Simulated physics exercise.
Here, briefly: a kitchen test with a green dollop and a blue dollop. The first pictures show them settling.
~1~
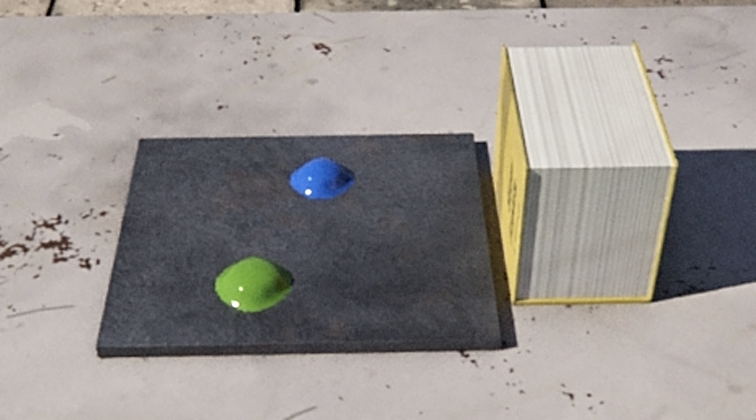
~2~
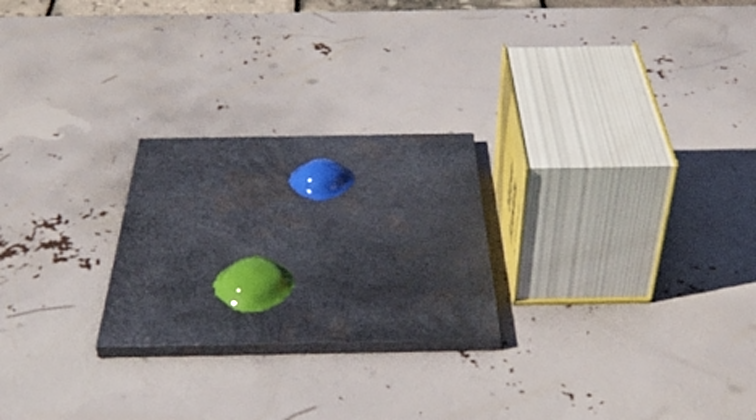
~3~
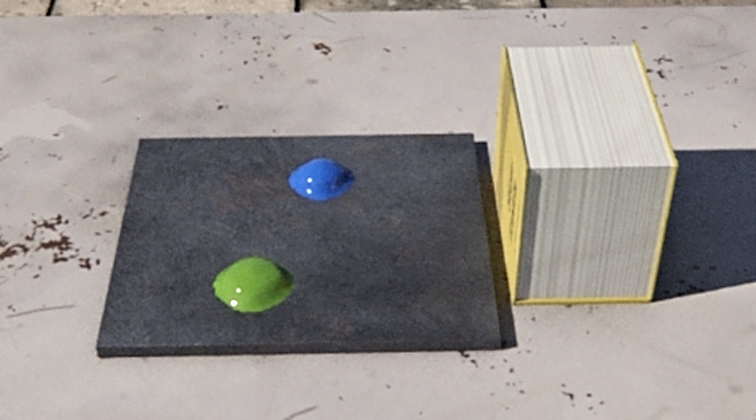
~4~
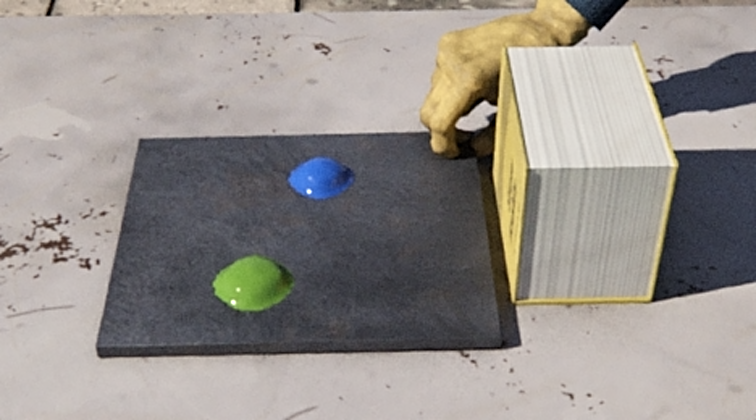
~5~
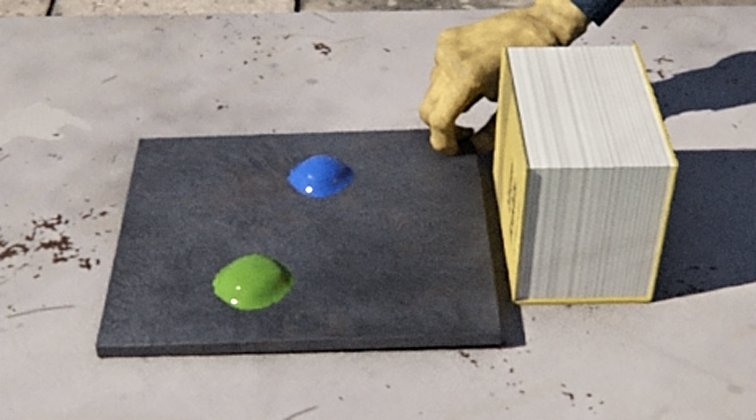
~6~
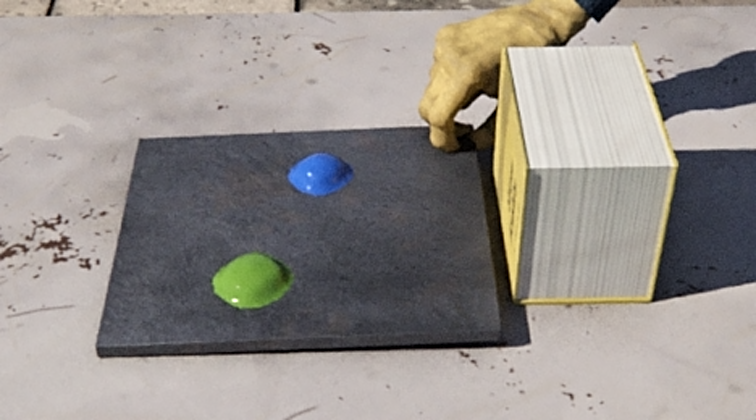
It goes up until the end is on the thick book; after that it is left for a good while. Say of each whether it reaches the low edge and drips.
Note - green dollop: It does not leave; blue dollop: It does not leave.
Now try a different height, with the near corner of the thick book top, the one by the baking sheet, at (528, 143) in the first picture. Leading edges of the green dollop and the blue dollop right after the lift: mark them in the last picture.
Tips, last view: First (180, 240), second (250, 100).
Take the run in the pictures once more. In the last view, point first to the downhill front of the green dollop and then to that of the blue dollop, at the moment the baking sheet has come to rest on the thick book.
Roughly (189, 244) and roughly (258, 114), in the order you asked.
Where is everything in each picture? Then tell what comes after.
The baking sheet lies flat; green dollop (253, 276) a mound; blue dollop (322, 172) a mound; thick book (592, 238), in the first picture.
They settle; green dollop (253, 276) a mound; blue dollop (322, 172) a mound, in the second picture.
At rest; green dollop (253, 276) a mound; blue dollop (322, 172) a mound, in the third picture.
A hand takes the end; green dollop (253, 275) a mound; blue dollop (321, 170) a mound, in the fourth picture.
The end is rising; green dollop (253, 274) a mound; blue dollop (321, 169) a mound, in the fifth picture.
The baking sheet slopes by about 2°; green dollop (253, 273) a mound; blue dollop (320, 167) a mound; thick book (592, 238), in the sixth picture.
Next, slope about 30°; the green dollop has not moved; the blue dollop has not moved.
After that, the green dollop has not moved; the blue dollop has not moved.
Finally, slope about 30°; the green dollop has not moved; the blue dollop has not moved.
